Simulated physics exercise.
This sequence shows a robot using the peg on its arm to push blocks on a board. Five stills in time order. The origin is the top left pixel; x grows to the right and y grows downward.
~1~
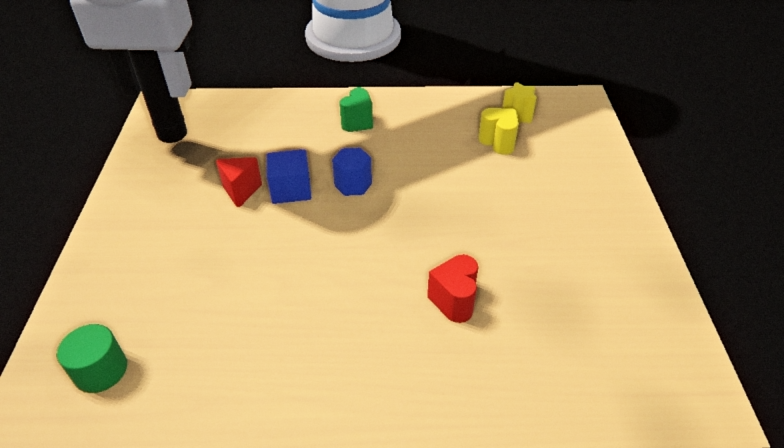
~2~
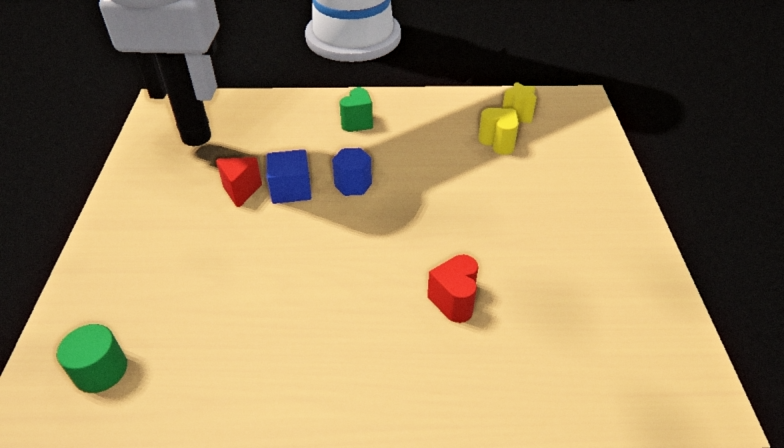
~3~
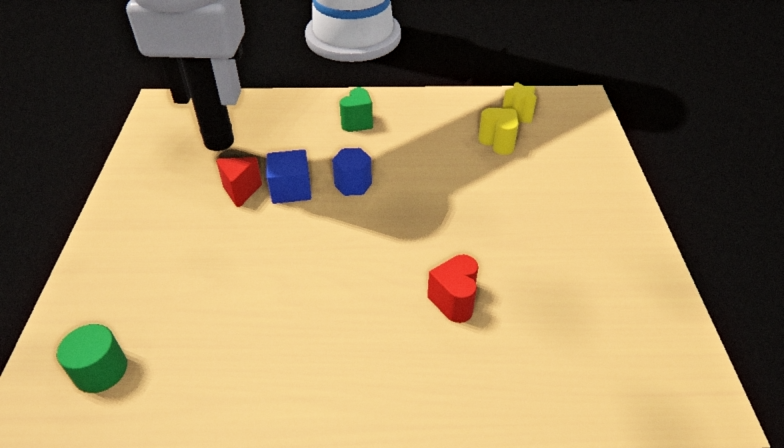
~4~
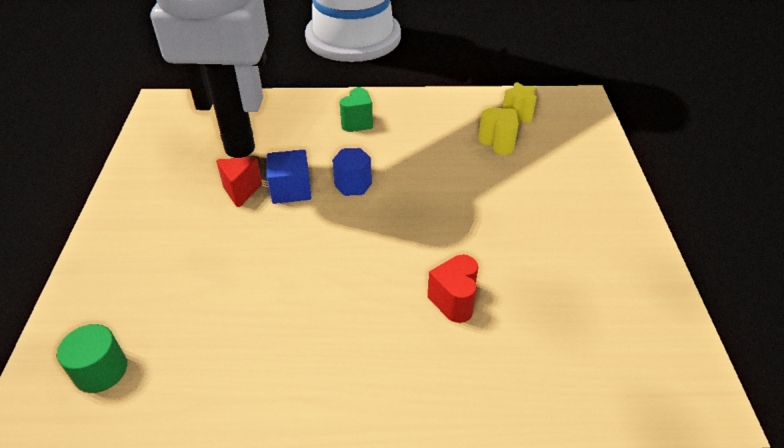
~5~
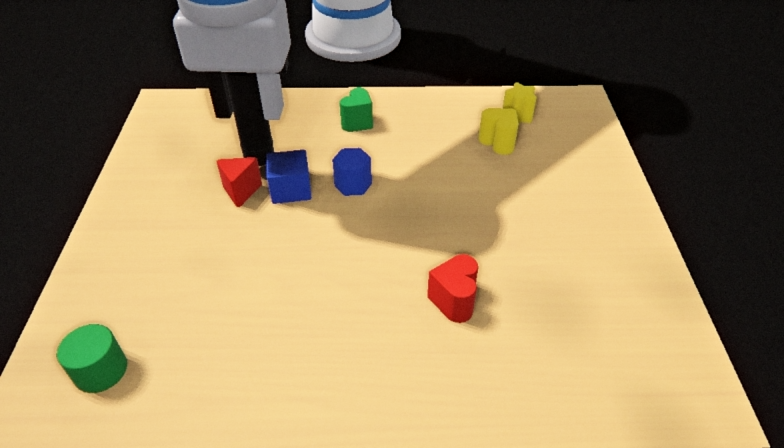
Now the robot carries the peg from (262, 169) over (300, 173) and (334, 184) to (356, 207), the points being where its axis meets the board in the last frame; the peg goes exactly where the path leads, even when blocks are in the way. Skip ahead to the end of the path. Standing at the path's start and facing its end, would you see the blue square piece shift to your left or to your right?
Moves right.
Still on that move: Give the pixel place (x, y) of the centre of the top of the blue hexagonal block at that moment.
In the picture, that point is around (381, 165).
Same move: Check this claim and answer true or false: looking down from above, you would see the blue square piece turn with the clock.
My answer: True.
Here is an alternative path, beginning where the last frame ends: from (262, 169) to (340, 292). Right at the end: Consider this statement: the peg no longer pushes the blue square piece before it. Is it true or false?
Verdict: True.
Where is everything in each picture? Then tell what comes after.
The first picture shows peg's lower end (173, 135); red triangular block (235, 165); blue square piece (287, 162); blue hexagonal block (352, 158).
The second picture shows peg (197, 138); blocks still.
The third picture shows peg (220, 143); blocks still.
The fourth picture shows peg (240, 150); blocks still.
The fifth picture shows peg (259, 158); red triangular block (235, 165); blue square piece (287, 162); blue hexagonal block (352, 158).
On the path given first. One third of the way, peg (299, 162); blue square piece (309, 173), turned 30° clockwise.
Two thirds of the way, peg (333, 173); blue square piece (321, 184), turned 85° clockwise; blue hexagonal block (365, 160), turned 15° anticlockwise.
At the end, peg (355, 196); red triangular block still; blue square piece (324, 198), turned 140° clockwise; blue hexagonal block (381, 165), turned 55° anticlockwise.
